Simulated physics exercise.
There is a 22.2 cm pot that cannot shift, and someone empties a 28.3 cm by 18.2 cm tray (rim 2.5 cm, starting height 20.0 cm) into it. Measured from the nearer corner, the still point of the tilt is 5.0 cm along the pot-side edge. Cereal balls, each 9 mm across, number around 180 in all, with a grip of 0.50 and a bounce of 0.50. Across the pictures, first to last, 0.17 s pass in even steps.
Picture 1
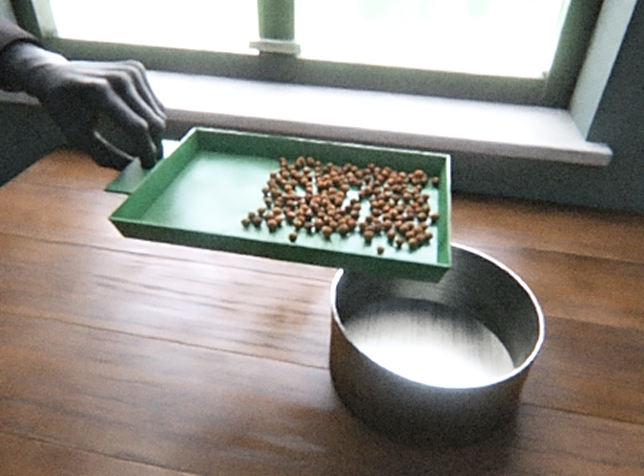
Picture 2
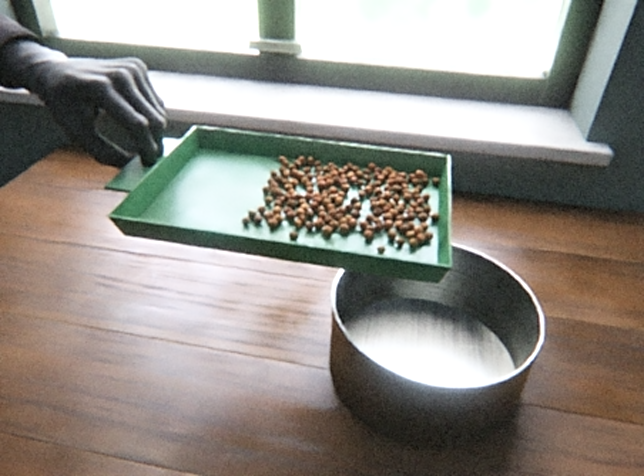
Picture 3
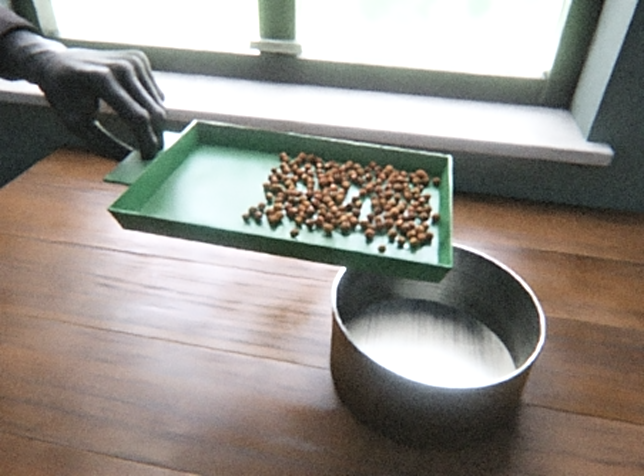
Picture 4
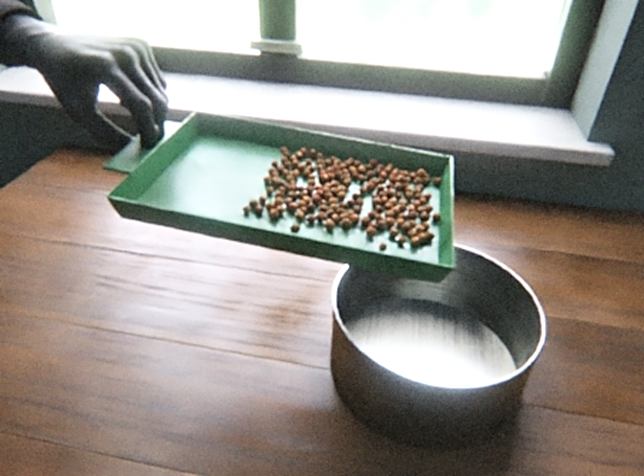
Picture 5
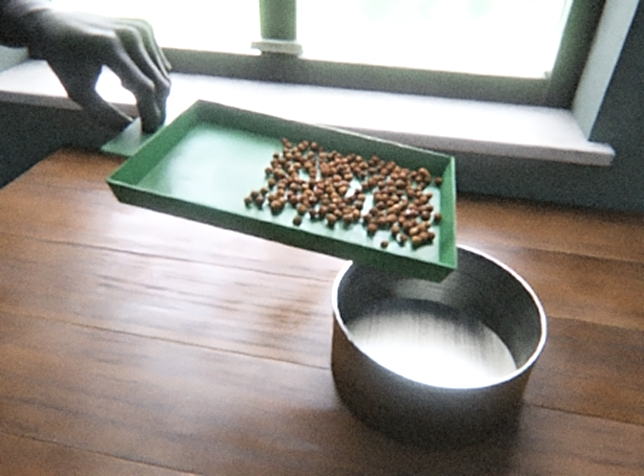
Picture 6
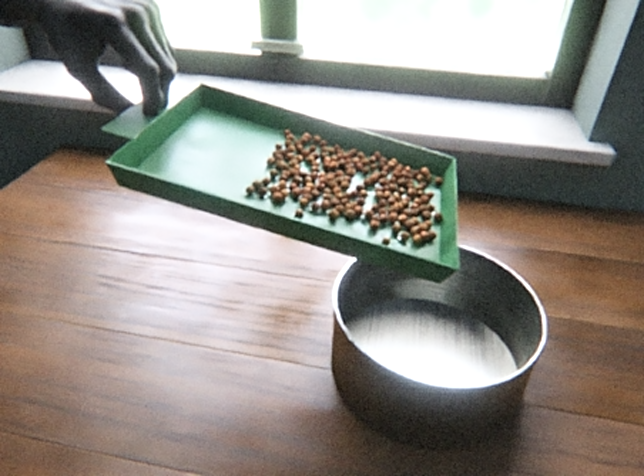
Green tray of small brown balls slowly tilting down to the right above a metal pot as a hand raises its left end.
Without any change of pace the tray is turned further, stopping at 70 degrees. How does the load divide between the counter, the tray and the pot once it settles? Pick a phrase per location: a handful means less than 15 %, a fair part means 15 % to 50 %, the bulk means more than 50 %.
Counter: A handful, tray: The bulk, pot: A handful.
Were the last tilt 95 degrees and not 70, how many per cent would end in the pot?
In that case, near 95 percent.
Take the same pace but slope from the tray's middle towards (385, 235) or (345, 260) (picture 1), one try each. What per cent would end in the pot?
Some 5 and 5 per cent.
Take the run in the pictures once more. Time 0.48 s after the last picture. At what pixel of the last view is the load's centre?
Estimated centre of load: Around (431, 181).
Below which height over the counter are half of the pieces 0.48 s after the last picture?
Median height: Approx. 24 cm.
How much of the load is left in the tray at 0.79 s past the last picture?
100%, roughly.
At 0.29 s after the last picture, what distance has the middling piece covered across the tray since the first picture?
About 4 cm.
Then, 0.29 s after the last picture, tilt 40 degrees; the tray holds 100 %, the pot 0 %.
Then, 0.48 s after the last picture, tilt 60 degrees; the tray holds 100 %, the pot 0 %.
Then, 0.79 s after the last picture, tilt 70 degrees; the tray holds 100 %, the pot 0 %.
In the end, counter 0 %, tray 100 %, pot 0 %.
